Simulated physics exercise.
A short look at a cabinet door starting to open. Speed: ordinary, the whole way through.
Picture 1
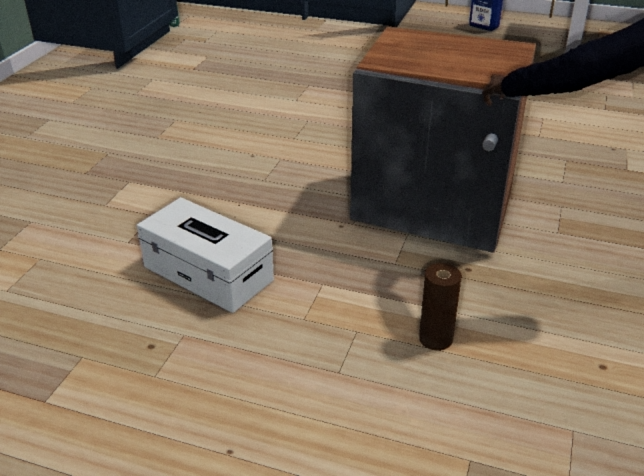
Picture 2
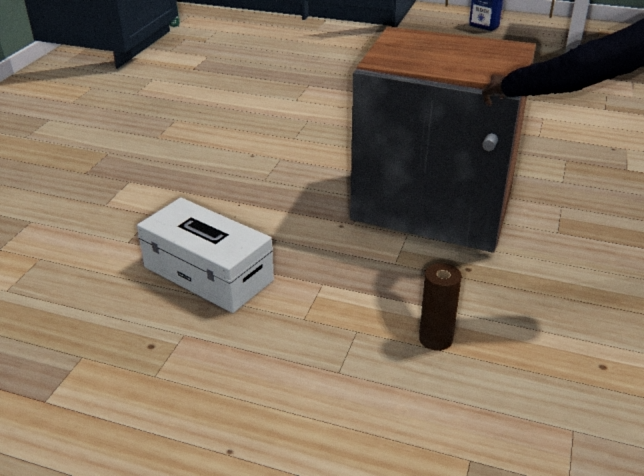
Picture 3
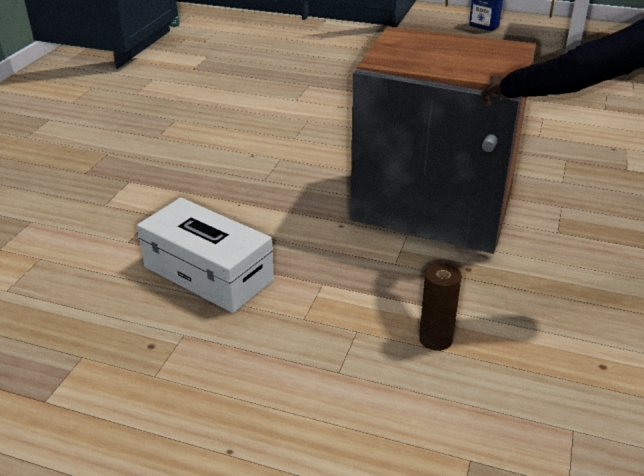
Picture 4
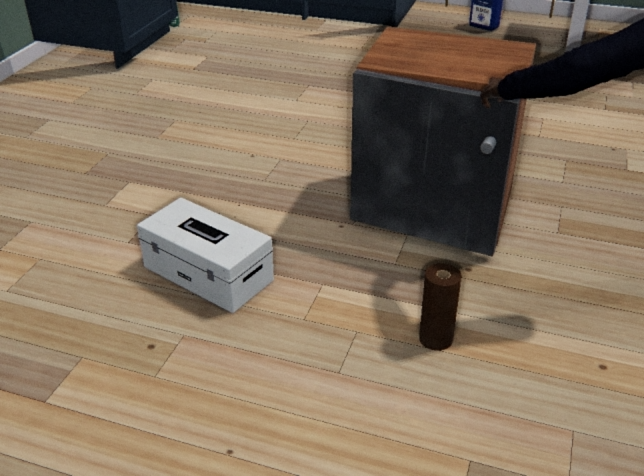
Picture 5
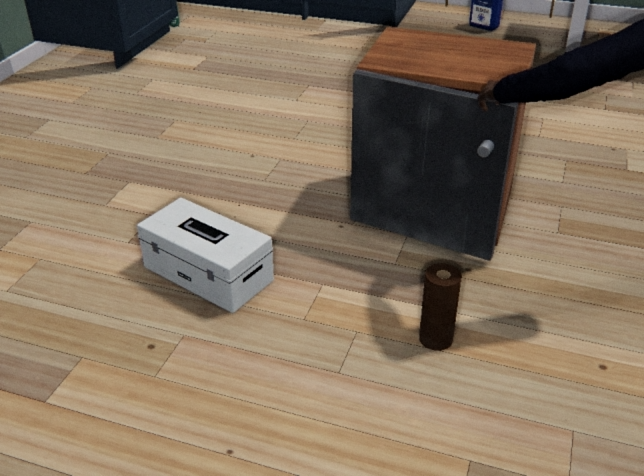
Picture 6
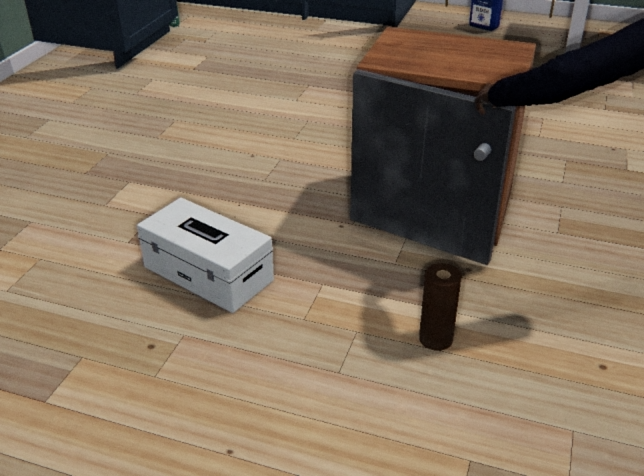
On a light wooden floor, a dark arm reached in from the right and slowly pulled a small cabinet's dark door slightly open, while a white toolbox and a brown roll stayed still nearby.
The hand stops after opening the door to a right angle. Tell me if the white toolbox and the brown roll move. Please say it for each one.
The white toolbox stays untouched and the brown roll stays untouched.
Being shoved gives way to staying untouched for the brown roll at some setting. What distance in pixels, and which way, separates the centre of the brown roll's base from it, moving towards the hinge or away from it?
Move it up by around 16 pixels.
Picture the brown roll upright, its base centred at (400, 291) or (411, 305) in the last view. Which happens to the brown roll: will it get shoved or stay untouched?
Gets hit; then gets hit.
Then, 1.24 s past the last view, door 50° open; white toolbox at rest near (206, 253); brown roll at rest near (440, 308).
Finally, the white toolbox remains where it is, near (206, 253); the brown roll remains where it is, near (440, 308).
